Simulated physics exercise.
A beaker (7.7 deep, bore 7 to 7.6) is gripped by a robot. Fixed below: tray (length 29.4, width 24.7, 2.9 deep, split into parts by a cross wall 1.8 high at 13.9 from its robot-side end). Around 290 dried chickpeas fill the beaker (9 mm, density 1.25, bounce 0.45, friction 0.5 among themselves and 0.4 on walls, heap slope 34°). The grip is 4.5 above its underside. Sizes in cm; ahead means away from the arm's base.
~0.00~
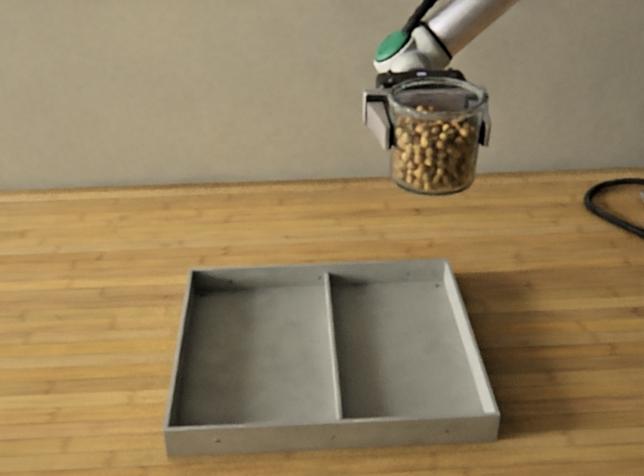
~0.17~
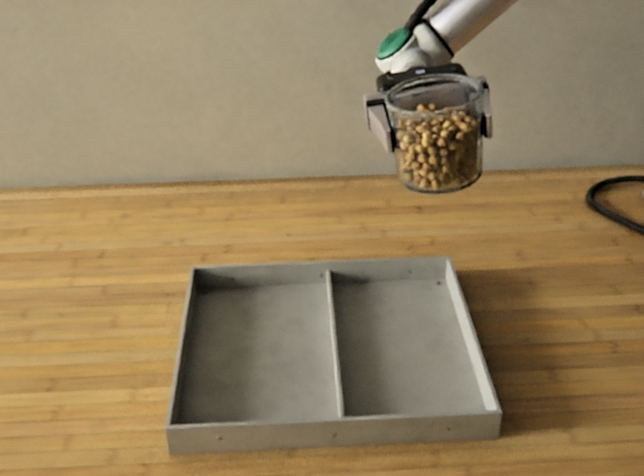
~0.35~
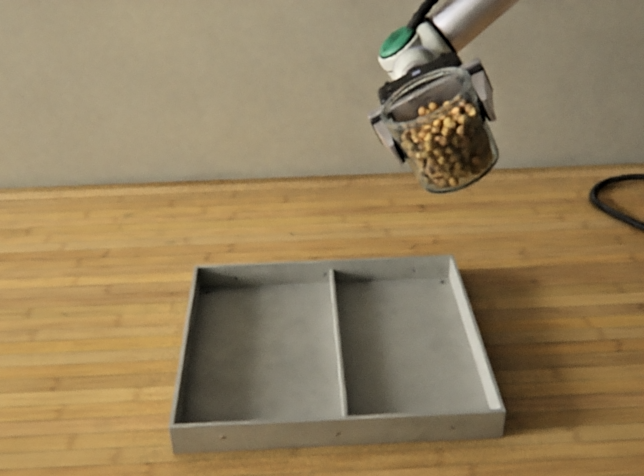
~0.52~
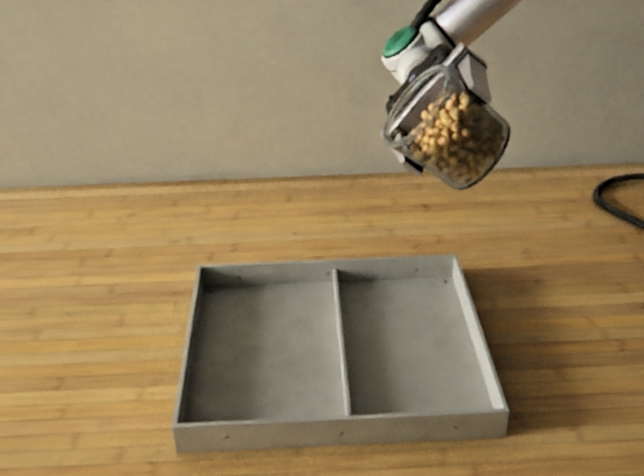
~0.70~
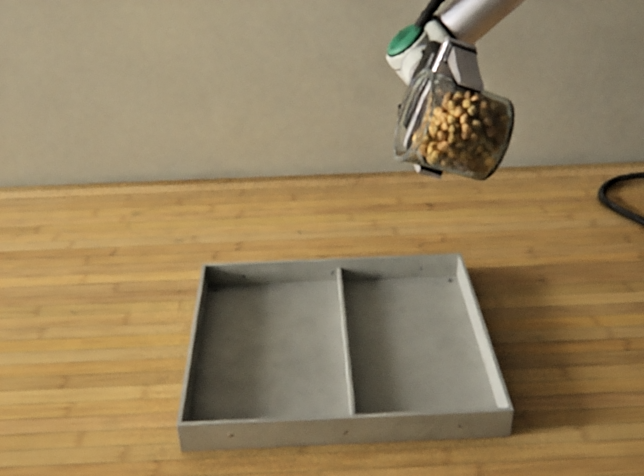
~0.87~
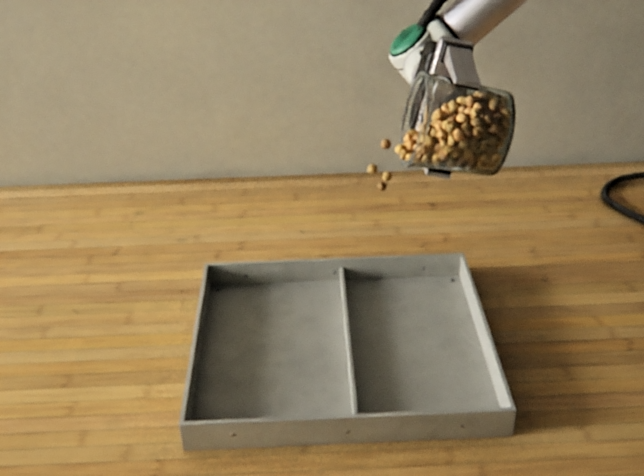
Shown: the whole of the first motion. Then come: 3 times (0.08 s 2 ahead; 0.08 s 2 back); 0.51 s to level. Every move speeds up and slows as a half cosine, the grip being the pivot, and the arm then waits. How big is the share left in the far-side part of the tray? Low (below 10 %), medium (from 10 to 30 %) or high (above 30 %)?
Share in the far-side part of the tray: High (above 30 %).
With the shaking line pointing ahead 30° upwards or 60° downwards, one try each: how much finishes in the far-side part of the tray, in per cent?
About 45 and 10 per cent.
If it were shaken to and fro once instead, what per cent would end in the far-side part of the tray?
Then about 20 per cent.
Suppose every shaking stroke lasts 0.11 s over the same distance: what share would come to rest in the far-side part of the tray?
Then about 20 per cent.
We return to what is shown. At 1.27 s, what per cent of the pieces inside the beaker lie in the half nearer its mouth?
About 45 per cent.
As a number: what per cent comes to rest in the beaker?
Roughly 45 per cent.
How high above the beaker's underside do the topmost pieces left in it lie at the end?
Roughly 5.5 cm.
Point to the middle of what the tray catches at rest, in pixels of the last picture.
At about (308, 346).
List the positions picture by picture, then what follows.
The beaker middle at (435, 138), level; upper third of the load around (435, 131), from x 400 to 475, top at y 110; 289 in the beaker, in the first picture.
The beaker middle at (437, 136), tilted 7° forward; upper third of the load around (439, 128), from x 400 to 475, top at y 110, in the second picture.
The beaker middle at (443, 134), tilted 27° forward; upper third of the load around (452, 125), from x 405 to 490, top at y 100, in the third picture.
The beaker middle at (449, 131), tilted 50° forward; upper third of the load around (464, 119), from x 410 to 500, top at y 95, in the fourth picture.
The beaker middle at (455, 128), tilted 70° forward; upper third of the load around (469, 112), from x 420 to 505, top at y 95, in the fifth picture.
The beaker middle at (458, 127), tilted 77° forward; upper third of the load around (477, 115), from x 375 to 505, top at y 95; 285 in the beaker, 4 in flight or on a rim, in the sixth picture.
After 1.27 s, tilted 77° forward, highest piece 26 above the table; 180 in the beaker, 50 in the far-side part, 11 in the robot-side part, 48 in flight or on a rim.
After 1.66 s, tilted 25° forward, highest piece 28 above the table; 136 in the beaker, 106 in the far-side part, 43 in the robot-side part, 3 on the table or floor, 1 in flight or on a rim.
After 2.06 s, level, highest piece 27 above the table; 135 in the beaker, 107 in the far-side part, 44 in the robot-side part, 3 on the table or floor.
After 3.11 s, level, highest piece 27 above the table; 135 in the beaker, 107 in the far-side part, 44 in the robot-side part, 3 on the table or floor.
In the end, 135 in the beaker, 107 in the far-side part, 44 in the robot-side part, 3 on the table or floor. That is 37 % in the far-side part of the tray.
